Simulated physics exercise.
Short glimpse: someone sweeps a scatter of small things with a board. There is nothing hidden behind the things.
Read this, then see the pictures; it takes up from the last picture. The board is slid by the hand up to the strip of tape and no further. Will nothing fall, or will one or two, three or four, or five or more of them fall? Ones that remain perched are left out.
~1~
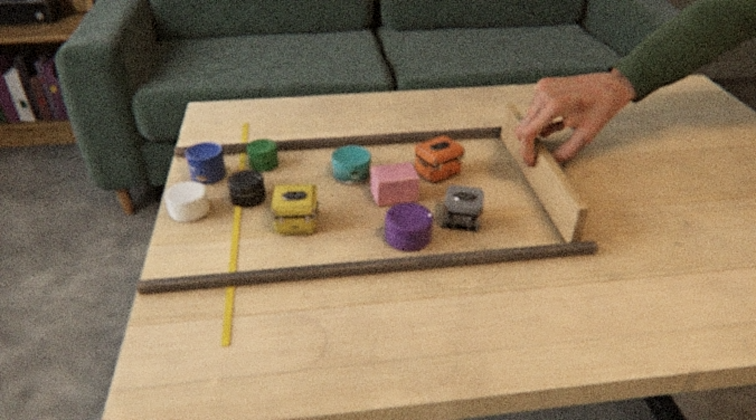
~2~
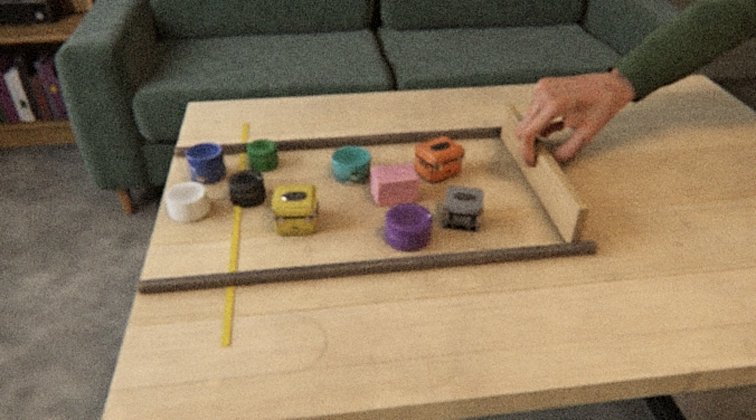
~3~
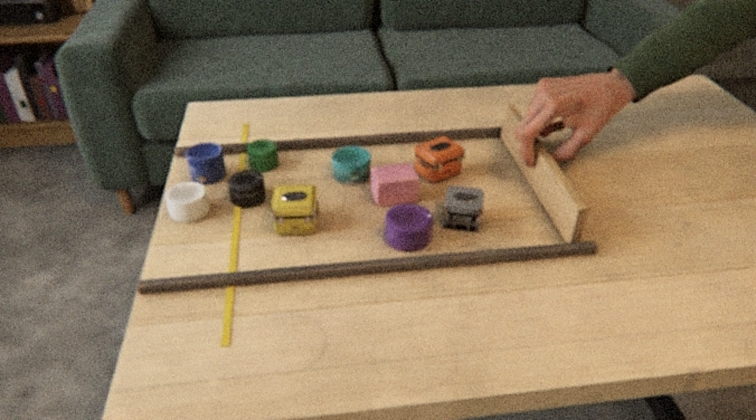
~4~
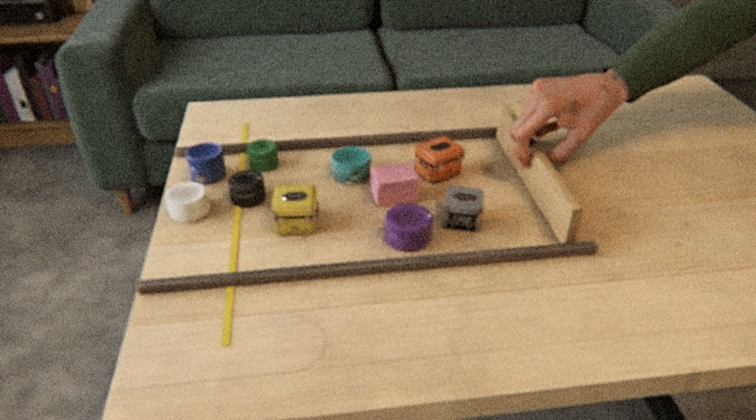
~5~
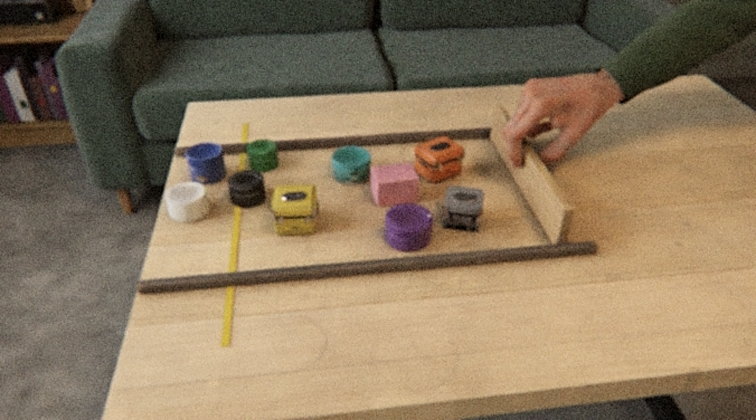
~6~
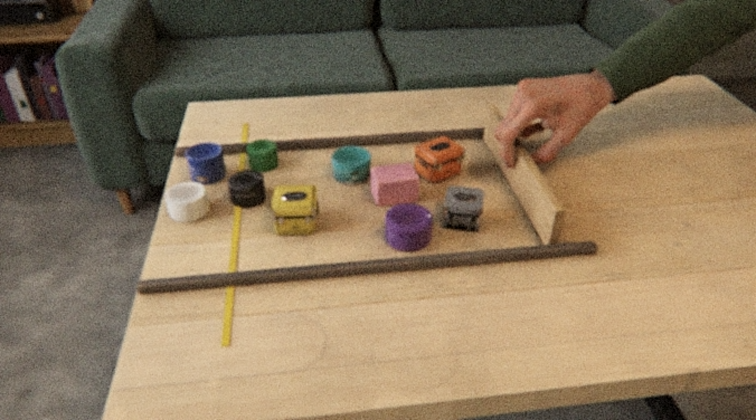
The table is going to lose one piece, maybe two.
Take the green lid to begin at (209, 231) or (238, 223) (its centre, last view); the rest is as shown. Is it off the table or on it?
Place by place, it goes down, then goes down.
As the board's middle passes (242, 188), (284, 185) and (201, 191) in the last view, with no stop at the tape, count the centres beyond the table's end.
Counts: 1, 0, 5.
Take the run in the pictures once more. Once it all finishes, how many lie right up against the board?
At rest, 5 are in contact.
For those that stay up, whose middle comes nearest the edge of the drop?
Looks like the blue tub to me.
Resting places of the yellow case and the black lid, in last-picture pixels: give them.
Going in order, first (170, 222) and next (174, 201).
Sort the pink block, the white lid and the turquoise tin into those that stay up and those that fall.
The pink block survives, the white lid falls, the turquoise tin does not fall.
Soon after, none off yet; white lid at rest near (188, 202); blue tub at rest near (207, 164); black lid at rest near (247, 189).
In the end, the number that fall off is one or two; gone, white lid.
